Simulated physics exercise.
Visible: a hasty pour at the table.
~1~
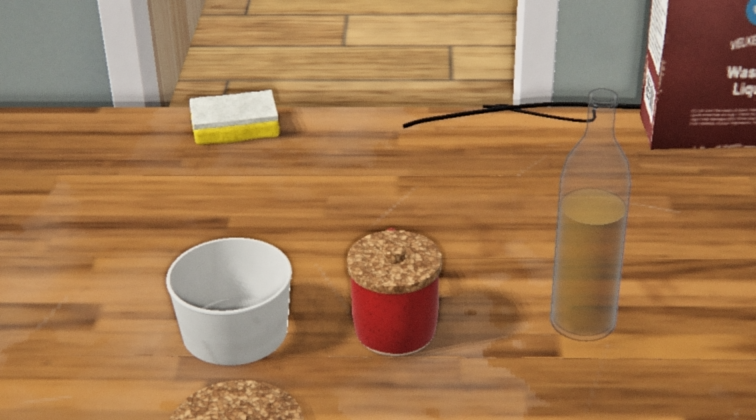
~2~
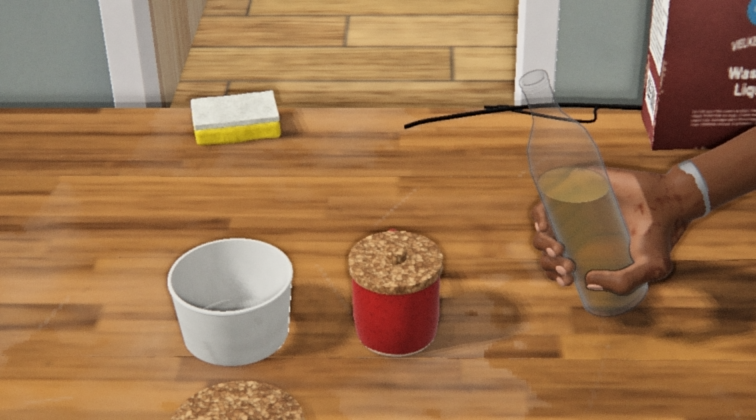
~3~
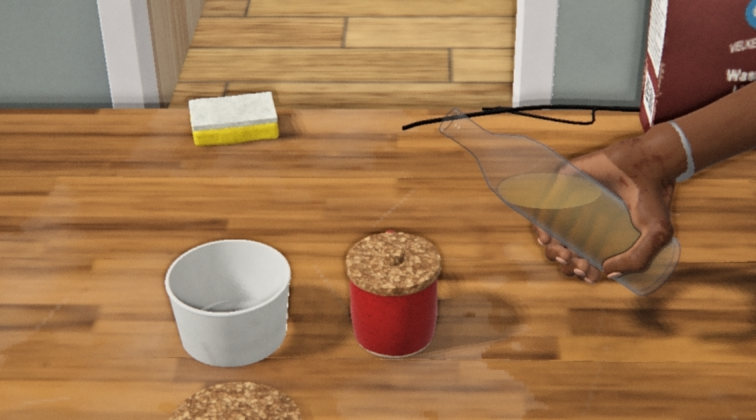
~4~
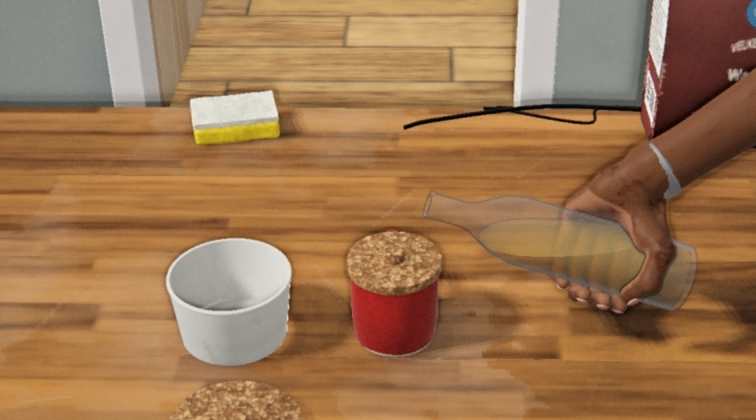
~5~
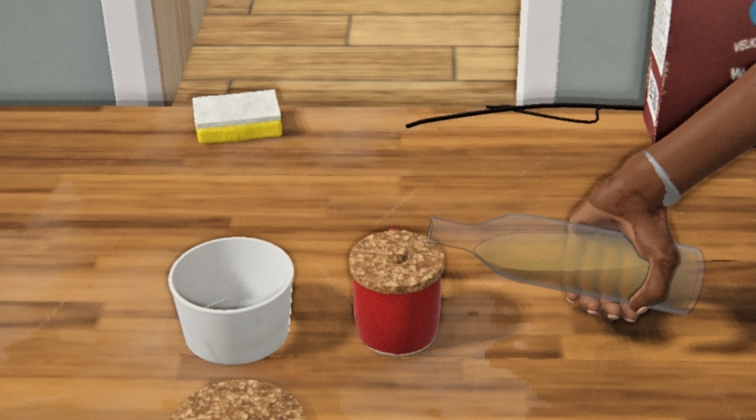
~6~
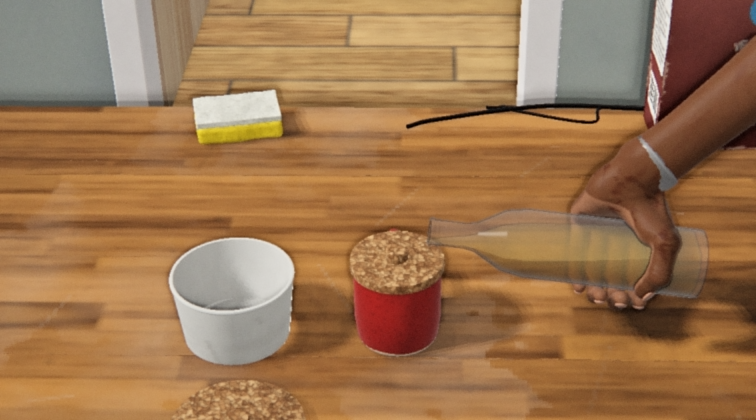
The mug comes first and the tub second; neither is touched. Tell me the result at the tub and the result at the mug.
Tub - holds the liquid; mug - none gets inside.
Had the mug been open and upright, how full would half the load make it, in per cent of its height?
It reaches about 55 percent of its height.
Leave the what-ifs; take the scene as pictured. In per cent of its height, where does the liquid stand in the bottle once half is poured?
It comes out at some 25 per cent.
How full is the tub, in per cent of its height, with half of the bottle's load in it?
My estimate is 35 percent.
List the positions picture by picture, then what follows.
In the first frame, nothing is moving yet; bottle (593, 212) about half full; mug (395, 302) with its lid on; tub (233, 304) open.
In the second frame, the bottle is picked up; bottle (576, 190) tipped 20° with all of its load; mug (396, 302) with its lid on.
The third frame shows tilting; bottle (552, 194) tipped 50° with all of its load; tub (232, 306) open.
The fourth frame shows no stream yet; bottle (554, 240) tipped 70° with all of its load; mug (395, 303) with its lid on.
The fifth frame shows still nothing leaves it; bottle (558, 255) tipped 75° with all of its load; tub (235, 303) open.
The sixth frame shows on the point of pouring; bottle (560, 247) tipped 80° with all of its load; mug (398, 302) with its lid on; tub (235, 304) open.
Next, it hits the lid of the mug and runs off.
After that, the apple juice goes into the tub.
Finally, the mug is empty, in a puddle; the tub has its share inside.
